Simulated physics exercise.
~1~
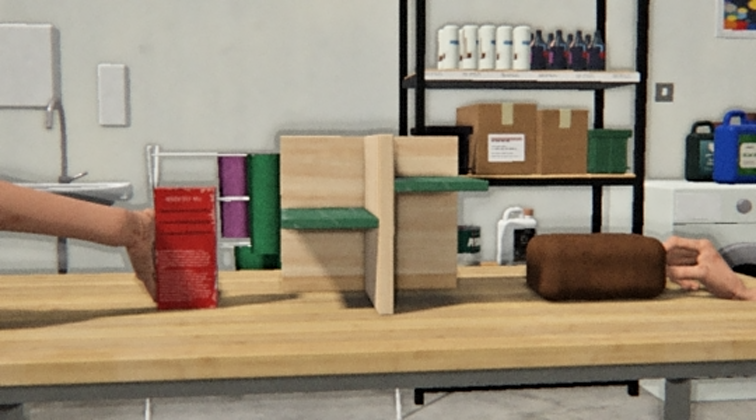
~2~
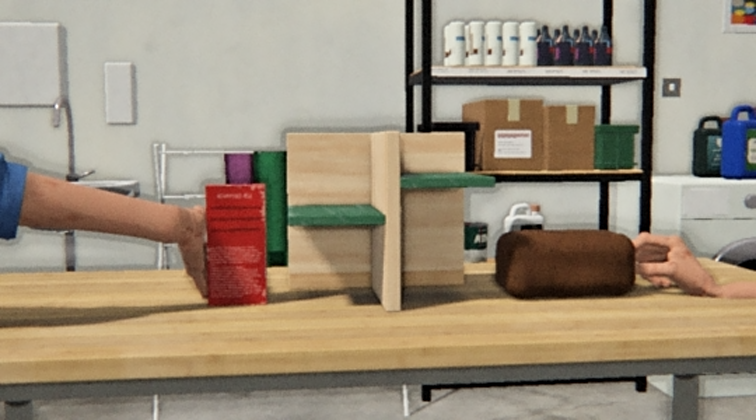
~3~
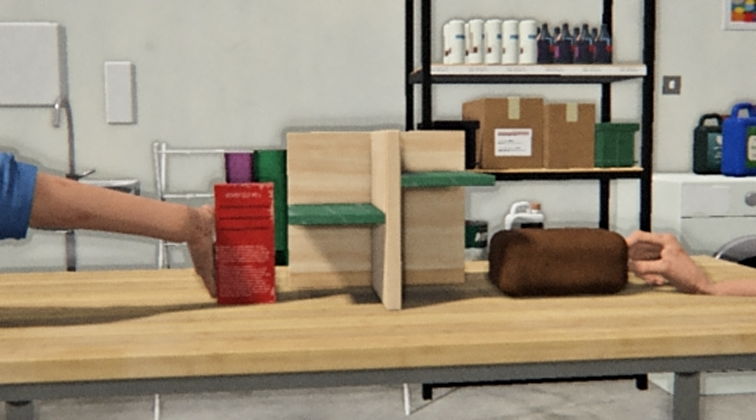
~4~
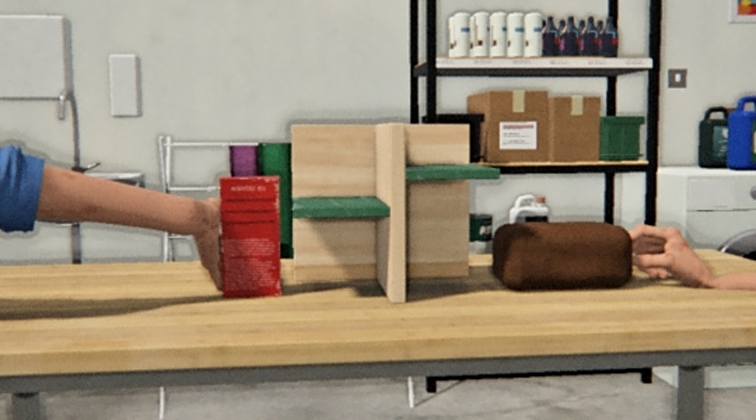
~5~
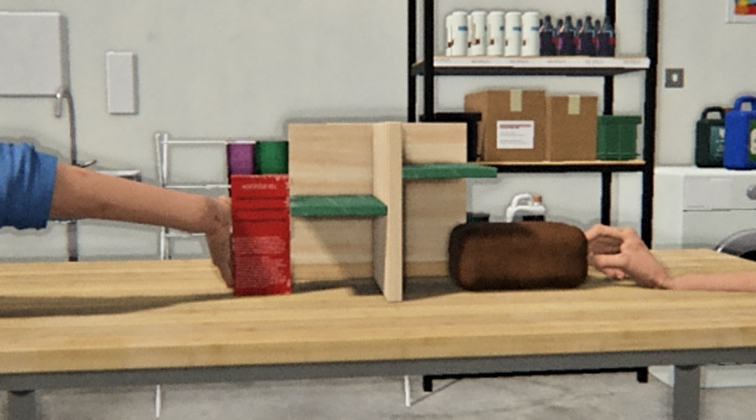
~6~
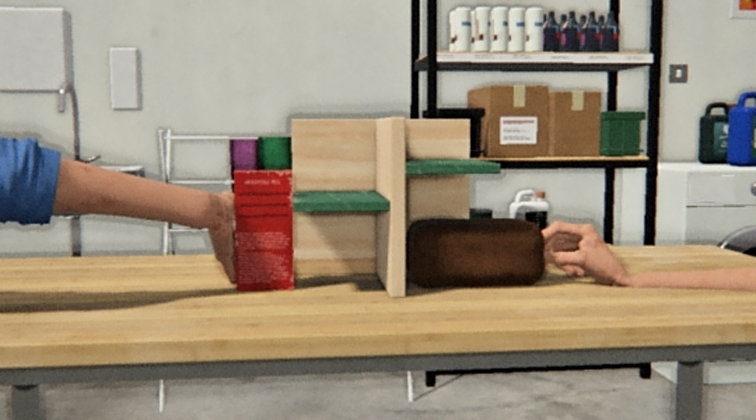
In this clip, a hand on the left slides an upright red packet right across a wooden table until it stops at the edge of a low wooden shelf with green ledges, while another hand pushes a brown loaf left, under the shelf's right ledge.
